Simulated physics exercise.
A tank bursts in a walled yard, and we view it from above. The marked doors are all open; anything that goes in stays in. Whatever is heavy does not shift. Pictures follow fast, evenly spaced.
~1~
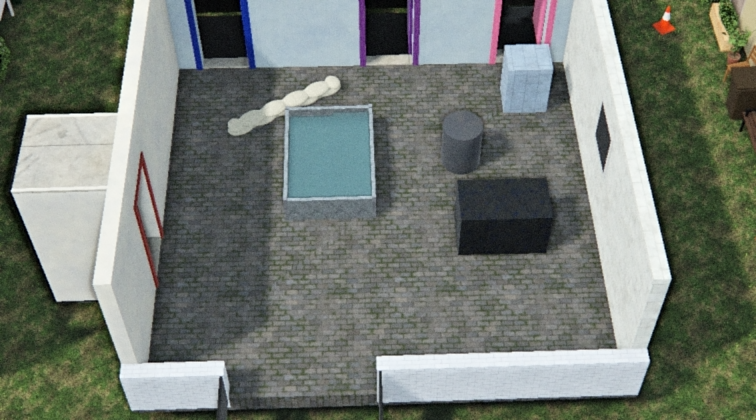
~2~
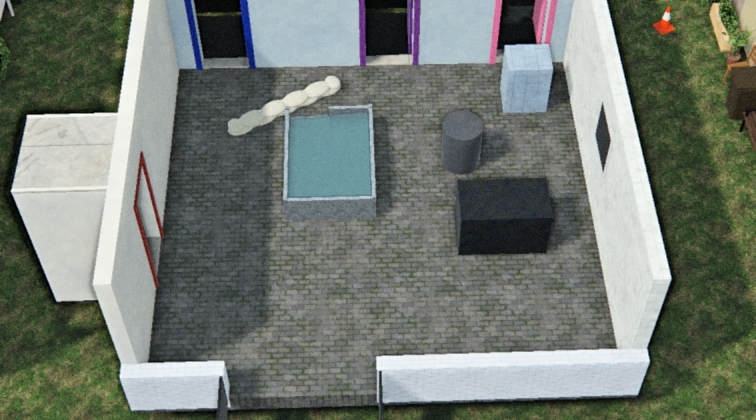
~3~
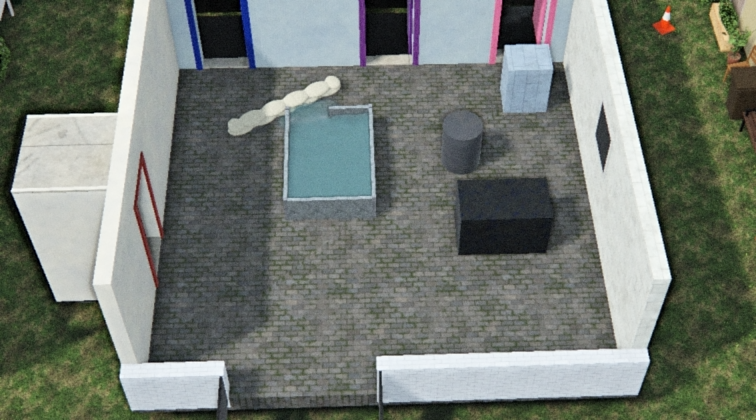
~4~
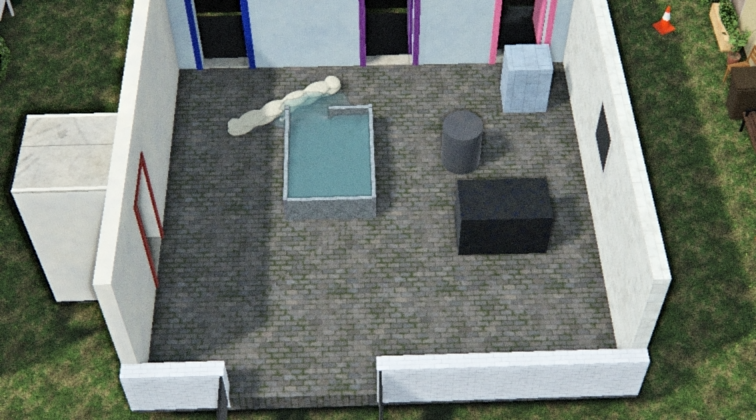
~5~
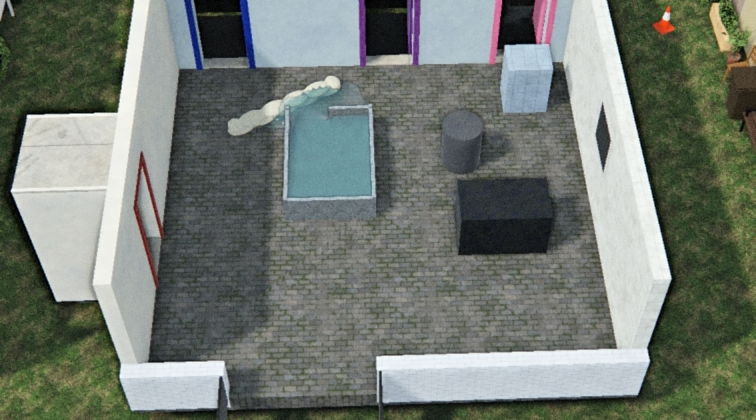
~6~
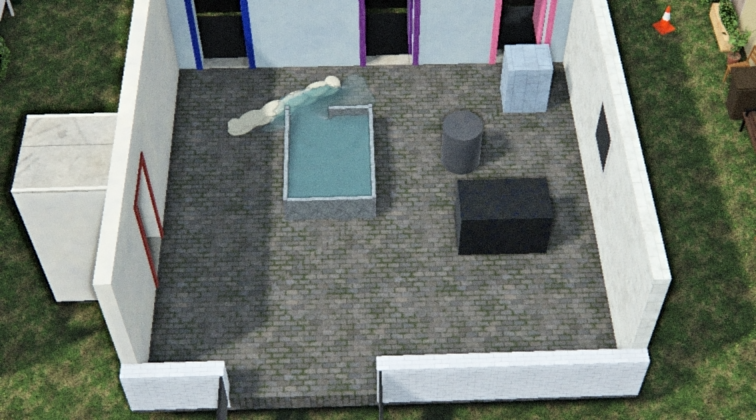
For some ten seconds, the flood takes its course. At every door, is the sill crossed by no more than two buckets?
The blue door: Yes, it stays at two or less. The purple door: No, more than that crosses. The red door: Yes, it stays at two or less. The pink door: Yes, it stays at two or less.
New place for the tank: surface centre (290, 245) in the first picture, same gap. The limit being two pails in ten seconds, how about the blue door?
Briefly, blue door crosses the line.
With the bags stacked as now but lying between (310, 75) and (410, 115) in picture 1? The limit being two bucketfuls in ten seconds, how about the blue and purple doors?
Check: Blue door exceeds the limit; purple door remains short.
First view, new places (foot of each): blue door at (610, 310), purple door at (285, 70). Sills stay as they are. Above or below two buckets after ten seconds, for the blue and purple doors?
Result - blue keeps within bounds, purple runs over the limit.
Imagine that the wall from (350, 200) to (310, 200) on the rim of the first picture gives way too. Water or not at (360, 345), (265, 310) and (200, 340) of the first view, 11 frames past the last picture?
Going in your order, I'd say drenched, then drenched, then drenched.
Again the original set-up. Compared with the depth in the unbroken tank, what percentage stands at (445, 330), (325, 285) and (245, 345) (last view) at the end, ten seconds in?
Going in order, roughly 0, 2 and 4 %.
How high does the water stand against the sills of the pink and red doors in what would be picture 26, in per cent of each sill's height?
I'd put it at close to 40 and 50 per cent.
A moment on, water covers 15 % of the floor; the blue door not reached, the purple door wet at the sill, nothing in, the red door not reached, the pink door not reached.
Next, water covers 25 % of the floor; the blue door wet at the sill, nothing in, the purple door under two buckets in, the red door not reached, the pink door not reached.
Then, water covers 35 % of the floor; the blue door wet at the sill, nothing in, the purple door over two buckets in, the red door wet at the sill, nothing in, the pink door wet at the sill, nothing in.
Later, water covers 50 % of the floor; the blue door wet at the sill, nothing in, the purple door over two buckets in, the red door wet at the sill, nothing in, the pink door wet at the sill, nothing in.
In the end, water covers 65 % of the floor; the blue door wet at the sill, nothing in, the purple door over two buckets in, the red door wet at the sill, nothing in, the pink door wet at the sill, nothing in.
